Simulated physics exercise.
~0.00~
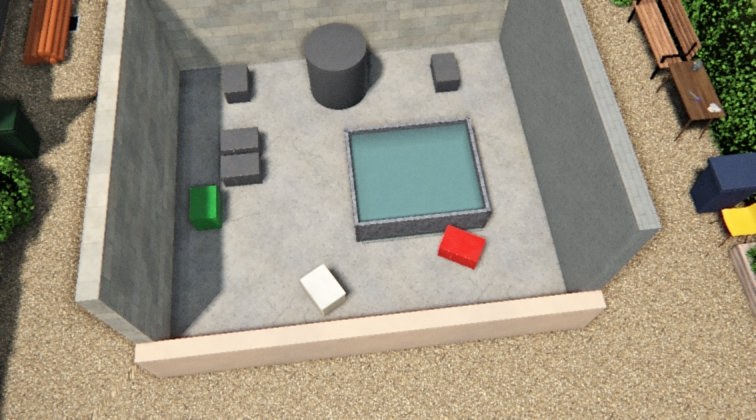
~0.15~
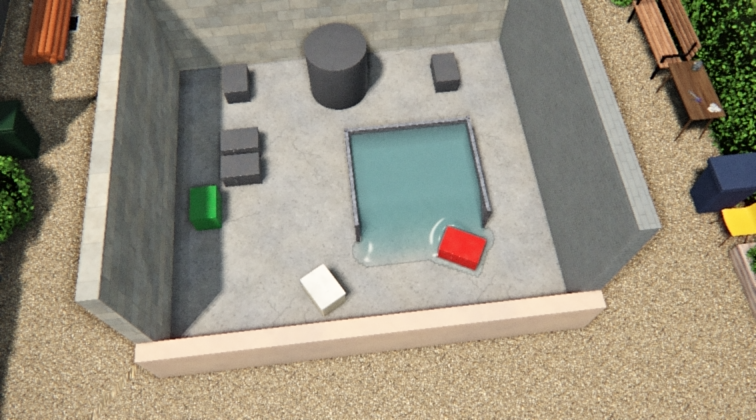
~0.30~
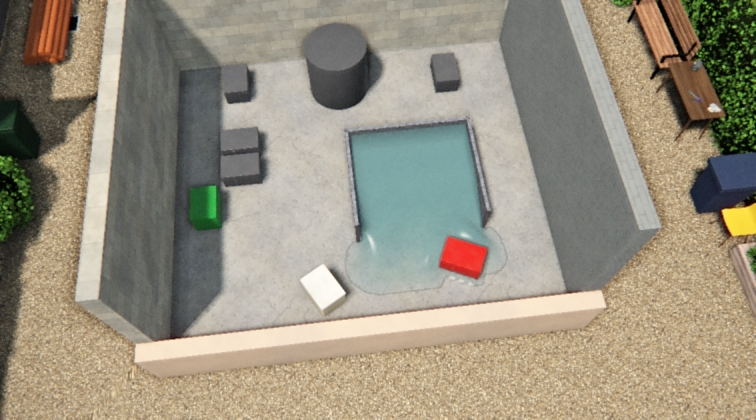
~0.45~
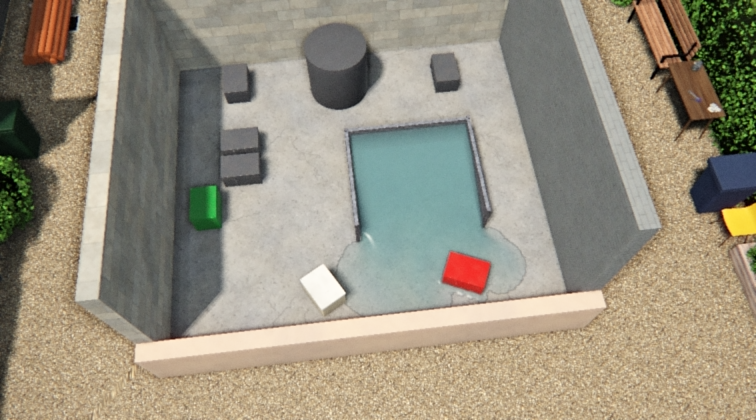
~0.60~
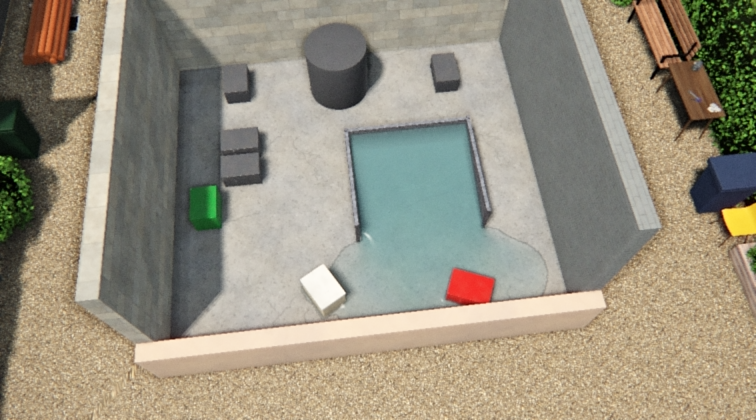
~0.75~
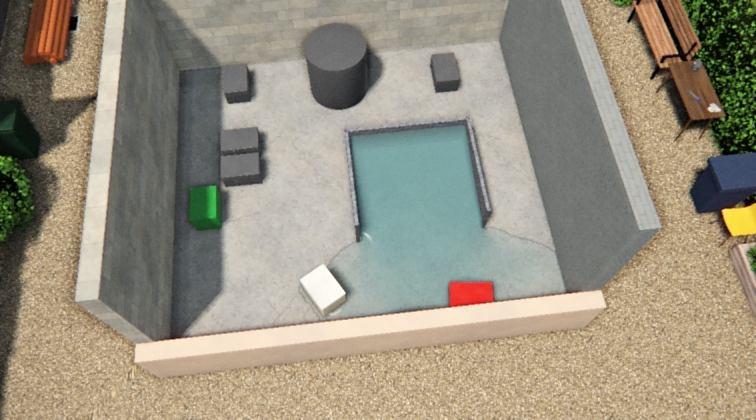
Water spreads from the pool's open front across the court, pushing the red crate toward the low front wall.
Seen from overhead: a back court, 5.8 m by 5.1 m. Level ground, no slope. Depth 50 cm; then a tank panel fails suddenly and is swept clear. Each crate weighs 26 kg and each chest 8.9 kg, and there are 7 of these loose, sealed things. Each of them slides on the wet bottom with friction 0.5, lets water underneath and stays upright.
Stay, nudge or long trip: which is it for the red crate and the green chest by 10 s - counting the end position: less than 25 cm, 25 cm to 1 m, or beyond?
The red crate ought to be borne away, the green chest ought to be borne away.
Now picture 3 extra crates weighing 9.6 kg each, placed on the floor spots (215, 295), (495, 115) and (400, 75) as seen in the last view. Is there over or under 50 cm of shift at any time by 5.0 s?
First outside the limit, then outside the limit, then inside the limit.
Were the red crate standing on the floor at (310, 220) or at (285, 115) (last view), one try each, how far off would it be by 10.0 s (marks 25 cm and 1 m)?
In that order: It hardly budges; it hardly budges.
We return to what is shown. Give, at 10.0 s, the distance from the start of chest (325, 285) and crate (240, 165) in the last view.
300 cm and 0 cm, respectively.
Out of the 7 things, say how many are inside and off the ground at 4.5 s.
The number is 1.
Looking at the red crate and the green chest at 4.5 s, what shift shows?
By then roughly 300 cm and 150 cm, respectively.
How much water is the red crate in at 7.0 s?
Near 10 cm deep.
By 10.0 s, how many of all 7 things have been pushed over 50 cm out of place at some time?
The count comes to 3.
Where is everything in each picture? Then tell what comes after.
The red crate at (463, 243), on the bottom; the green chest at (203, 203) rests on the ground; 3.1 m2 under water; 0 of 7 have shifted, in the first picture.
The red crate at (463, 244) rests on the ground; the green chest at (203, 203), on the bottom; 3.8 m2 under water; 0 of 7 have shifted, in the second picture.
The red crate at (464, 254), on the bottom, 17 cm from its start; the green chest at (203, 203), on the bottom; 4.7 m2 under water; 1 of 7 have shifted, in the third picture.
The red crate at (467, 269), on the bottom, 41 cm from its start; the green chest at (203, 203), on the bottom; water covers 5.9 m2; 1 of 7 have shifted, in the fourth picture.
The red crate at (471, 286) rests on the ground, 67 cm from its start; the green chest at (203, 203), on the bottom; water covers 6.8 m2; 1 of 7 have shifted, in the fifth picture.
The red crate at (472, 296) rests on the ground, 81 cm from its start; the green chest at (203, 203) rests on the ground; 7.4 m2 under water; 1 of 7 have shifted, in the sixth picture.
After 2.0 s the red crate is near (539, 273), 1.2 m from its start, afloat; the green chest is near (203, 203), 0.0 m from its start, aground; 1 afloat.
After 4.5 s the red crate is near (482, 83), 3.0 m from its start, aground; the green chest is near (198, 115), 1.6 m from its start, aground; 1 afloat.
After 7.0 s the red crate is near (467, 46), 3.8 m from its start, aground; the green chest is near (209, 60), 2.7 m from its start, afloat; 2 afloat.
After 10.0 s the red crate is near (458, 47), 3.8 m from its start, aground; the green chest is near (210, 61), 2.7 m from its start, afloat; 2 afloat.
